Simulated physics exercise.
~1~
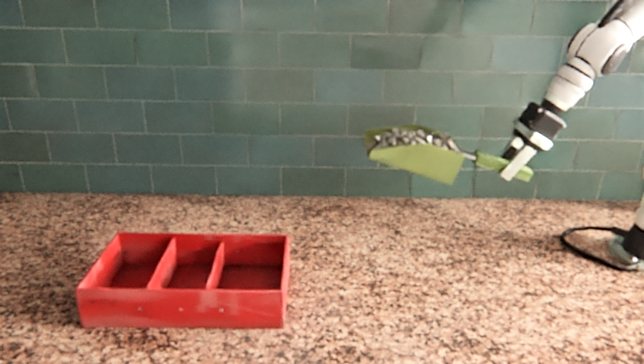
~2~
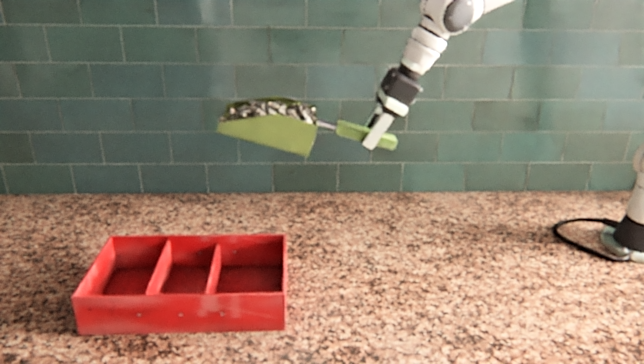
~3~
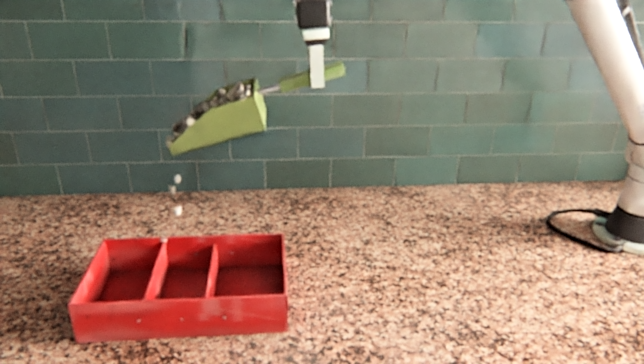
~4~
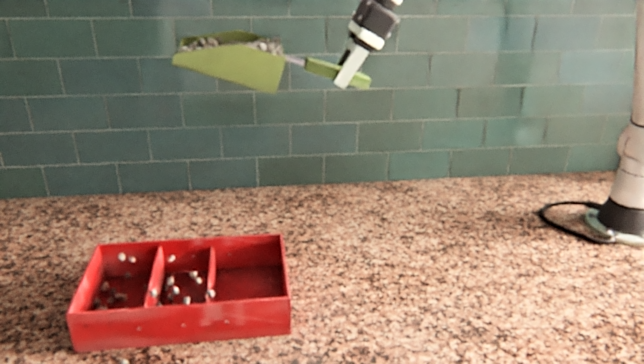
The video shows a robot arm carrying a green scoop of small pebbles left over a red three-part box on a speckled counter, then tipping it forward so some fall before levelling and raising it, leaving pebbles scattered in the left and middle parts and many still in the scoop.
